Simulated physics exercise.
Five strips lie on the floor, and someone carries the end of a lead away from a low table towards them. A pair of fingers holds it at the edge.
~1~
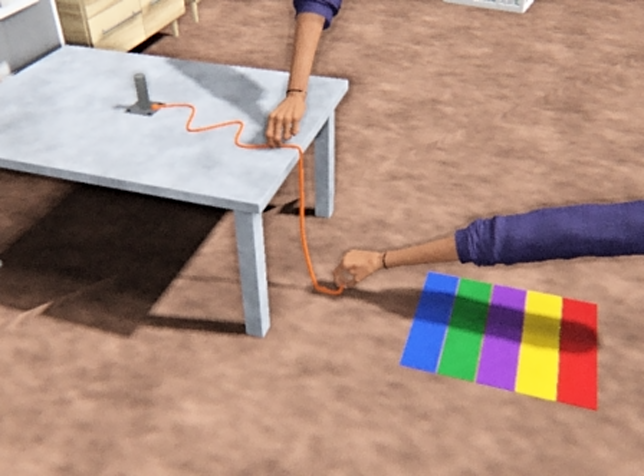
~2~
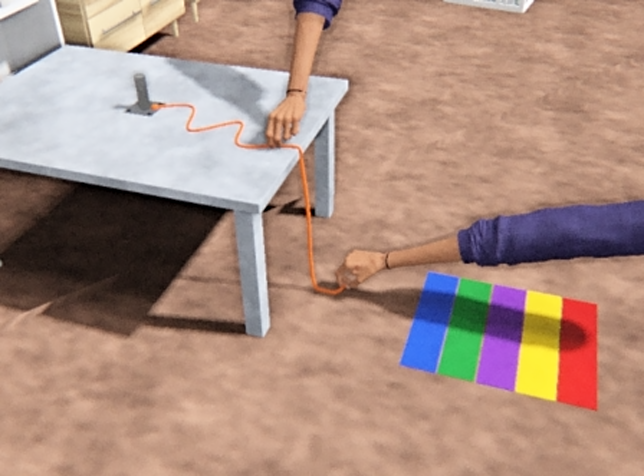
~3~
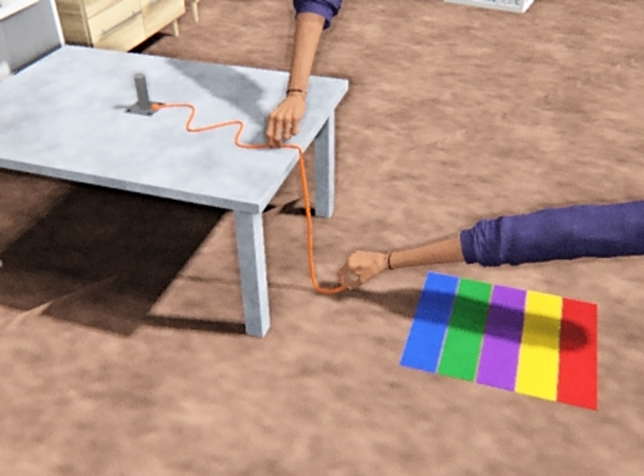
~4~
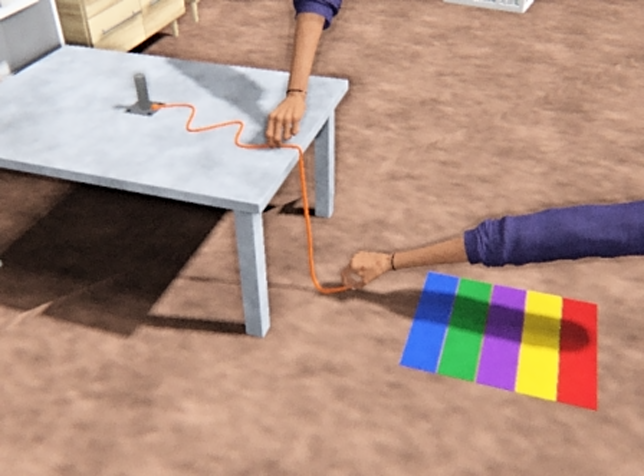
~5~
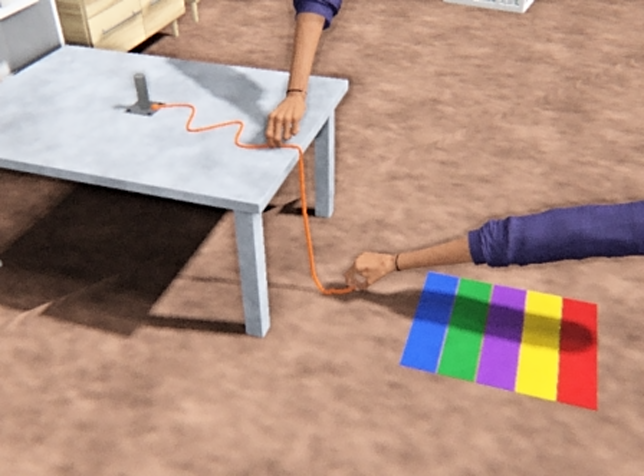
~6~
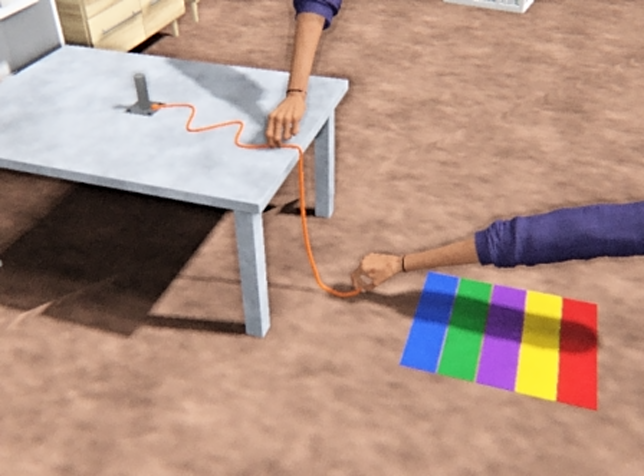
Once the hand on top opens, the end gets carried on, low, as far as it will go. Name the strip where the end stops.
Yellow.
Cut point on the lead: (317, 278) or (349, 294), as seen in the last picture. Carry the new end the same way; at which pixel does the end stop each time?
Case by case: Roughly (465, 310), then roughly (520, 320).
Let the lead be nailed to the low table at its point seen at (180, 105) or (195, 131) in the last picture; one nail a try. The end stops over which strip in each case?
Yellow; purple.
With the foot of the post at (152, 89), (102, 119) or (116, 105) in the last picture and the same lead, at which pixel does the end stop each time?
First (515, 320), then (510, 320), then (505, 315).
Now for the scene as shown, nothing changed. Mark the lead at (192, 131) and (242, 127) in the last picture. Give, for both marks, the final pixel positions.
(233, 128) and (285, 140), roughly.
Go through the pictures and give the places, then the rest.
The first frame shows end (343, 285); blue (423, 350); green (460, 358); purple (498, 367); yellow (537, 375); red (578, 385).
The second frame shows end (345, 285); lead through (186, 106) (201, 130) (237, 138) (297, 149) (308, 217) (312, 273).
The third frame shows end (348, 286).
The fourth frame shows end (351, 286); lead through (186, 106) (201, 130) (237, 138) (297, 149) (307, 217) (312, 274).
The fifth frame shows end (355, 287).
The sixth frame shows end (361, 288); lead through (186, 106) (201, 130) (237, 138) (297, 149) (303, 216) (316, 274).
Early on, end near (480, 313); over green.
Midway, end near (521, 321); over purple.
At the end of the slack, end near (545, 326); over yellow. Over yellow.
